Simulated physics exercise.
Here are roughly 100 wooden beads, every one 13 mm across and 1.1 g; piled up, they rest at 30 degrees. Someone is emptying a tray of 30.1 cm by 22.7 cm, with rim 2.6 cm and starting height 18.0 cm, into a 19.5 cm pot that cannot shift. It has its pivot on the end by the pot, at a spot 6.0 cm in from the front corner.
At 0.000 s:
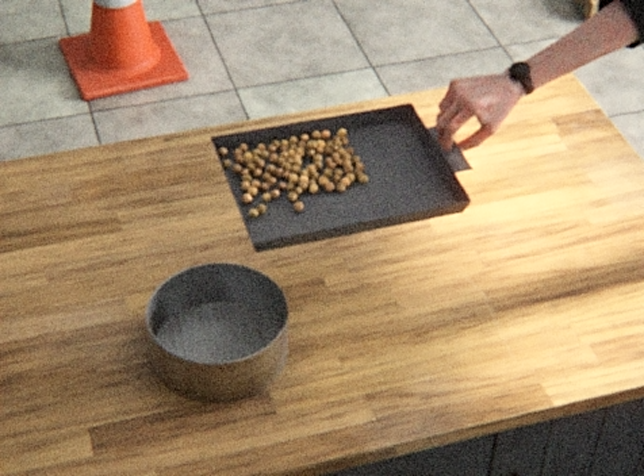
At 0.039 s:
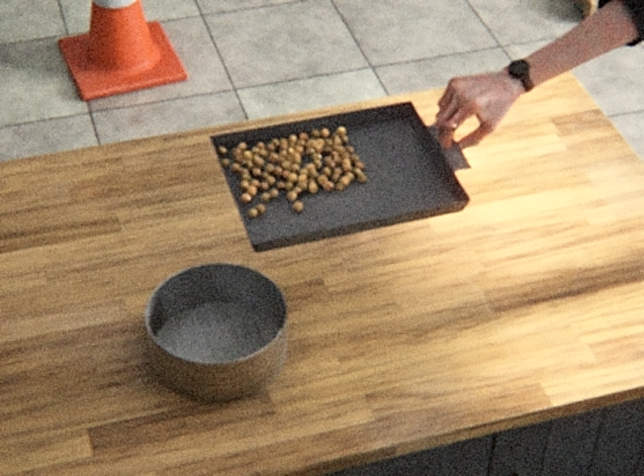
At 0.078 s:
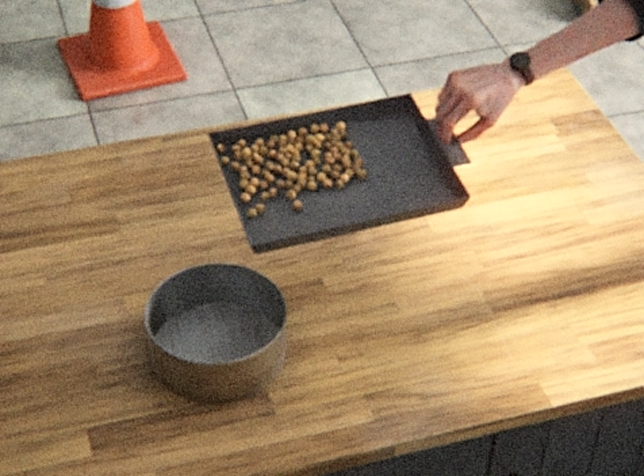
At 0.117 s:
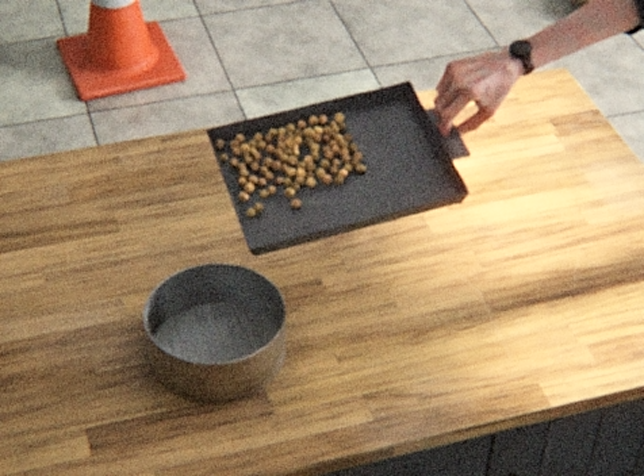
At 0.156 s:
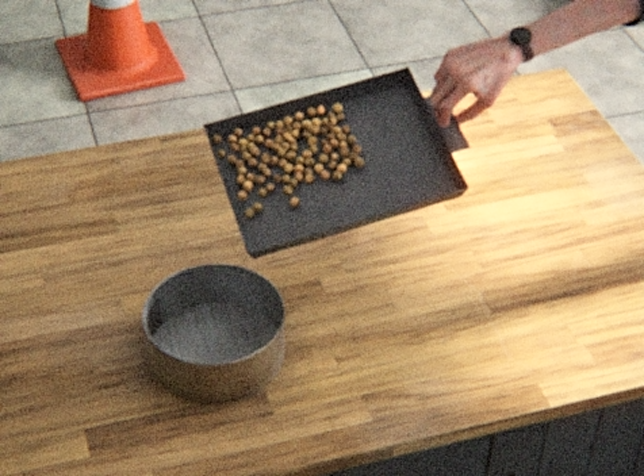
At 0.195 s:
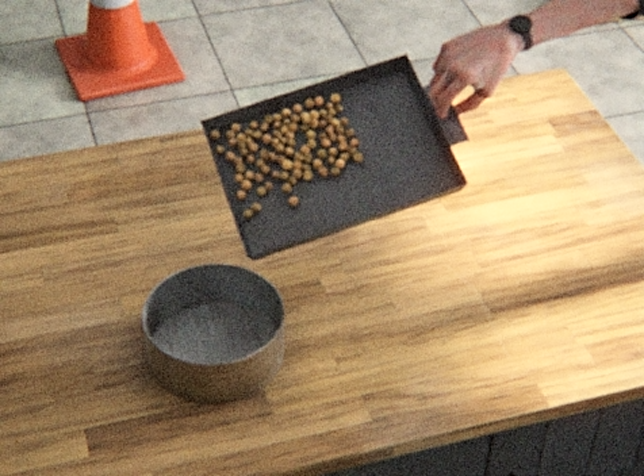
At first, a hand with a dark wristband holds a dark tray of small brown beads nearly level above a wooden table, behind a round metal pot. The hand then raises the tray's right end, slanting it down toward the left, while the beads stay clustered on its left side.
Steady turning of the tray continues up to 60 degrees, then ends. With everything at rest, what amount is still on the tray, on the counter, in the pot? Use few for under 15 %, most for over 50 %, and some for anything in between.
Tray: Some, counter: Few, pot: Most.
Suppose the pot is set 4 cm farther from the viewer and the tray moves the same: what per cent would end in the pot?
35 %.
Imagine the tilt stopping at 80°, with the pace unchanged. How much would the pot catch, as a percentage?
I'd expect some 95 per cent in the pot.
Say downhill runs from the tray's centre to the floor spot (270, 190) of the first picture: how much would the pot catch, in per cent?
Estimate: Some 0 per cent.
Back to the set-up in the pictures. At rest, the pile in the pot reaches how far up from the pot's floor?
Some 1.5 cm up.
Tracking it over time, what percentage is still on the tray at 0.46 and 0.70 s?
About 100, 60.
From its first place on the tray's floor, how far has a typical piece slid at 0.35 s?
By then it sits near 3 cm from where it began.
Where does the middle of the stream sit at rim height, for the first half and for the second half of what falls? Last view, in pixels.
Early: About (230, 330); late: About (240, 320).
After 0.35 s, tilt 41 degrees; the tray holds 100 %, the pot 0 %.
After 0.46 s, tilt 56 degrees; the tray holds 100 %, the pot 0 %.
After 0.70 s, tilt 60 degrees; the tray holds 60 %, the pot 20 %.
At rest (1.7 s), tray 40 %, counter 0 %, pot 55 %.
